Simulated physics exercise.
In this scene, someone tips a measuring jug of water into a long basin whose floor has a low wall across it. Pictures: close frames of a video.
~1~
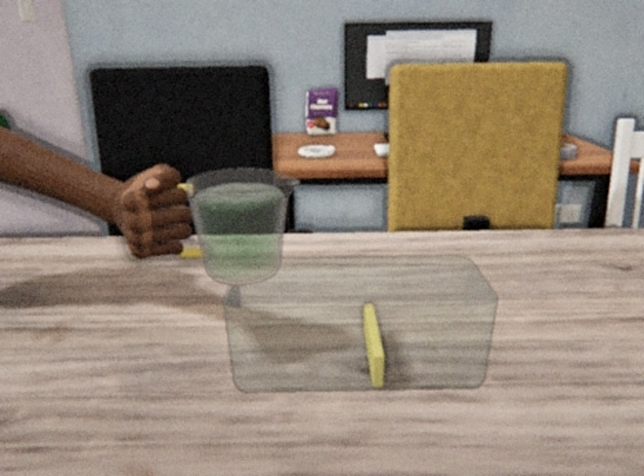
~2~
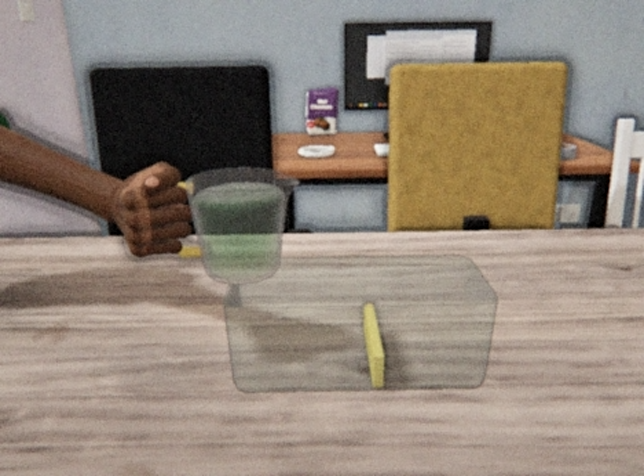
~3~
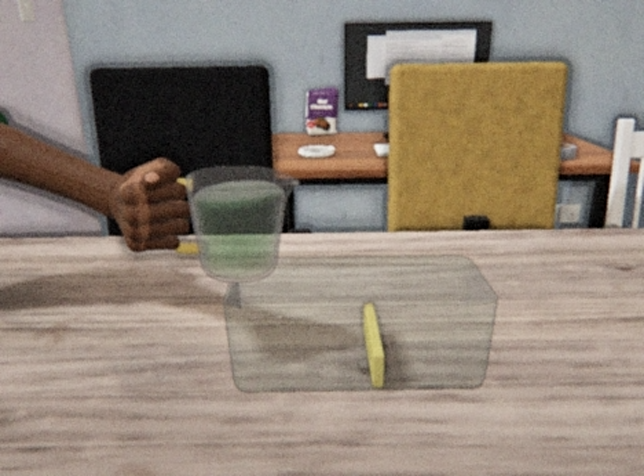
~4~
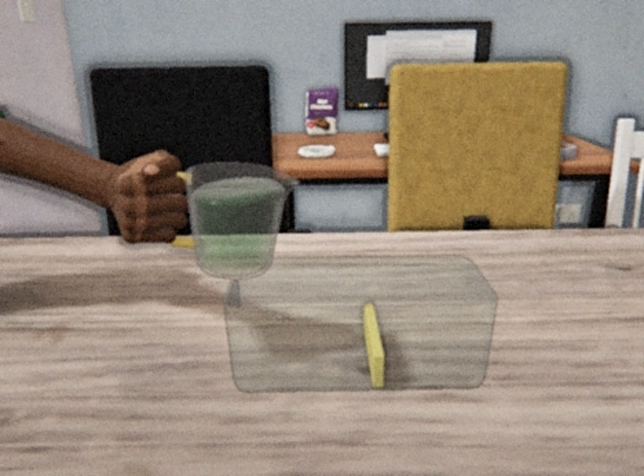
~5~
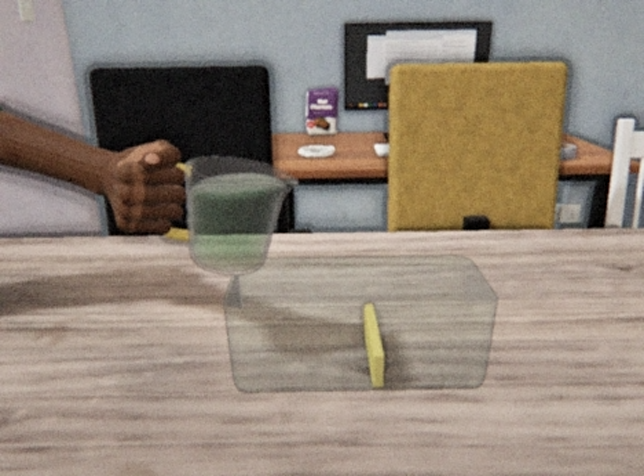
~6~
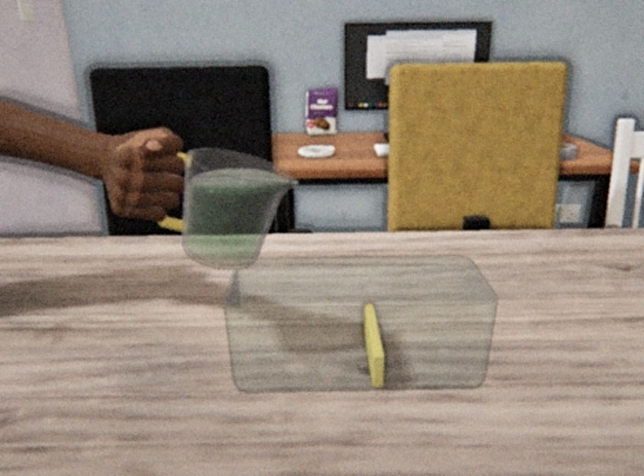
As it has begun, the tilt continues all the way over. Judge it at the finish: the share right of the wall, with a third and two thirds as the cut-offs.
At the finish, the right of the wall has over two thirds.
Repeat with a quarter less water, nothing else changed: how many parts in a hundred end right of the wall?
It comes to around 75 percent.
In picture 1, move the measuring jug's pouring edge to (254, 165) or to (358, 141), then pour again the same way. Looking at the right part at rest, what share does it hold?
The first start gives some 10 %, the second some 50 %.
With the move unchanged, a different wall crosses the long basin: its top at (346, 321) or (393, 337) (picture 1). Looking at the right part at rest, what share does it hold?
It works out to around 95 per cent for the first and around 40 per cent for the second.
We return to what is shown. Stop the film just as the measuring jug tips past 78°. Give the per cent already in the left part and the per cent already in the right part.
On the left 5 per cent, on the right 0 per cent.
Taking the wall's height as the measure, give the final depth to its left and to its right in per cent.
10 left, 80 right, give or take.
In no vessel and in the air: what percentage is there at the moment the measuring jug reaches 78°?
Roughly 25 percent.
A moment on, the measuring jug is tipped on its side and 70 per cent is still to pour, 5 is left of the wall and 0 right of it.
Next, the measuring jug is tipped right over and 10 per cent is still to pour, 9 is left of the wall and 52 right of it.
Then the measuring jug is tipped right over and 0 per cent is still to pour, 16 is left of the wall and 82 right of it.
Later the measuring jug is tipped right over and 0 per cent is still to pour, 17 is left of the wall and 82 right of it.
At rest 17 per cent lies left of the wall, 82 right of it and 2 outside.
